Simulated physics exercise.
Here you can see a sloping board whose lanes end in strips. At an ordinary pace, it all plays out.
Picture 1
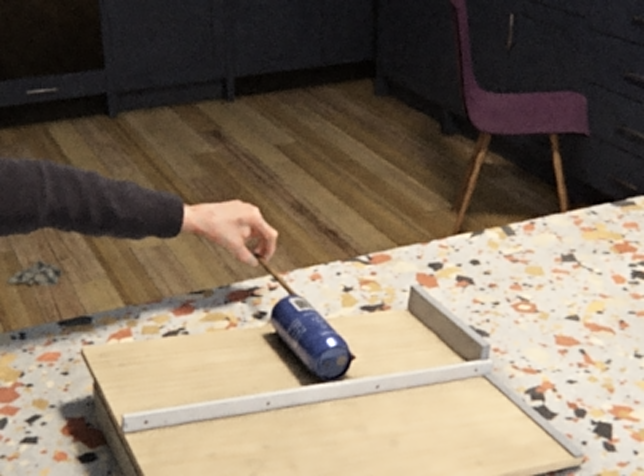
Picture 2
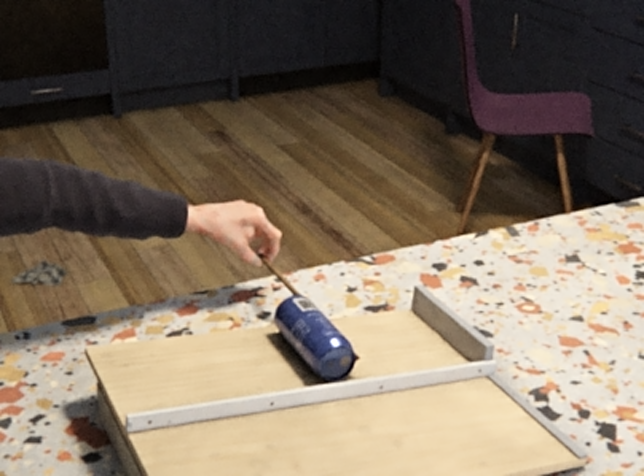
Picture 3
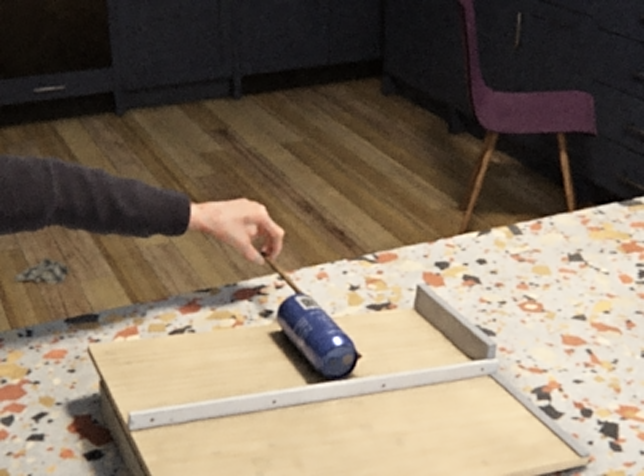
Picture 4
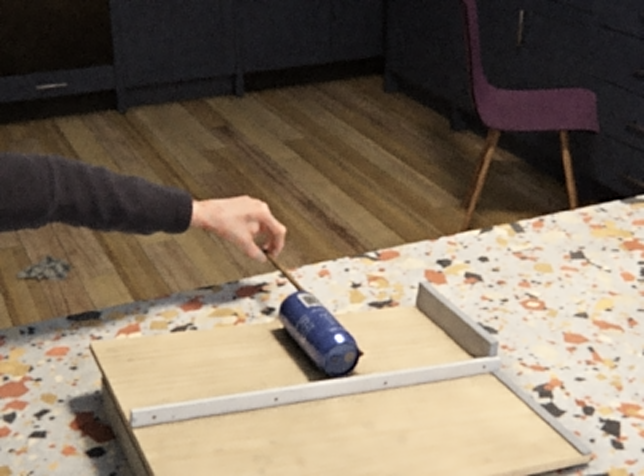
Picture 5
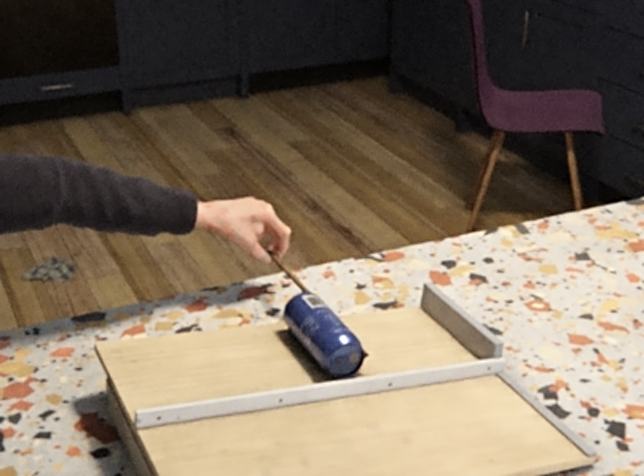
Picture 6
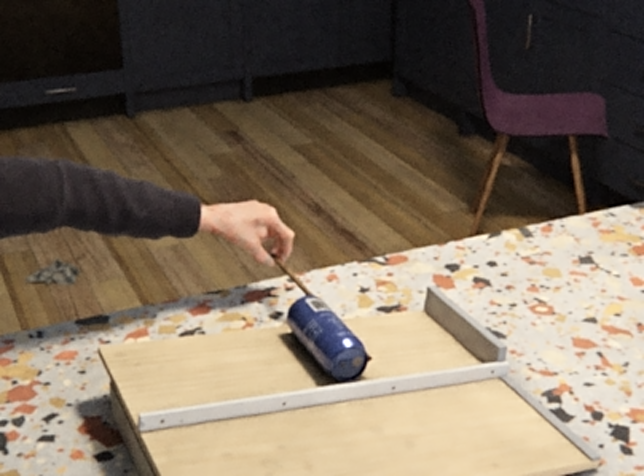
A hand holds a stick against a blue can lying still on a wooden board.
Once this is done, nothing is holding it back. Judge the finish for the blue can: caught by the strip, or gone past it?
Caught.
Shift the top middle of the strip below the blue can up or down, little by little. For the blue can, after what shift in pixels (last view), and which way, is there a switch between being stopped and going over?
About 16 pixels, downward.
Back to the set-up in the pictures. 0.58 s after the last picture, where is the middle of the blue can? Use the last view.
Near (399, 329).
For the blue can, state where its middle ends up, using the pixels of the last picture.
The middle ends up near (442, 323).
Then, 0.34 s after the last picture, blue can rolling on the board near (349, 334).
Then, 0.58 s after the last picture, blue can rolling on the board near (400, 329).
At rest, the blue can is held by the strip, near (442, 323).
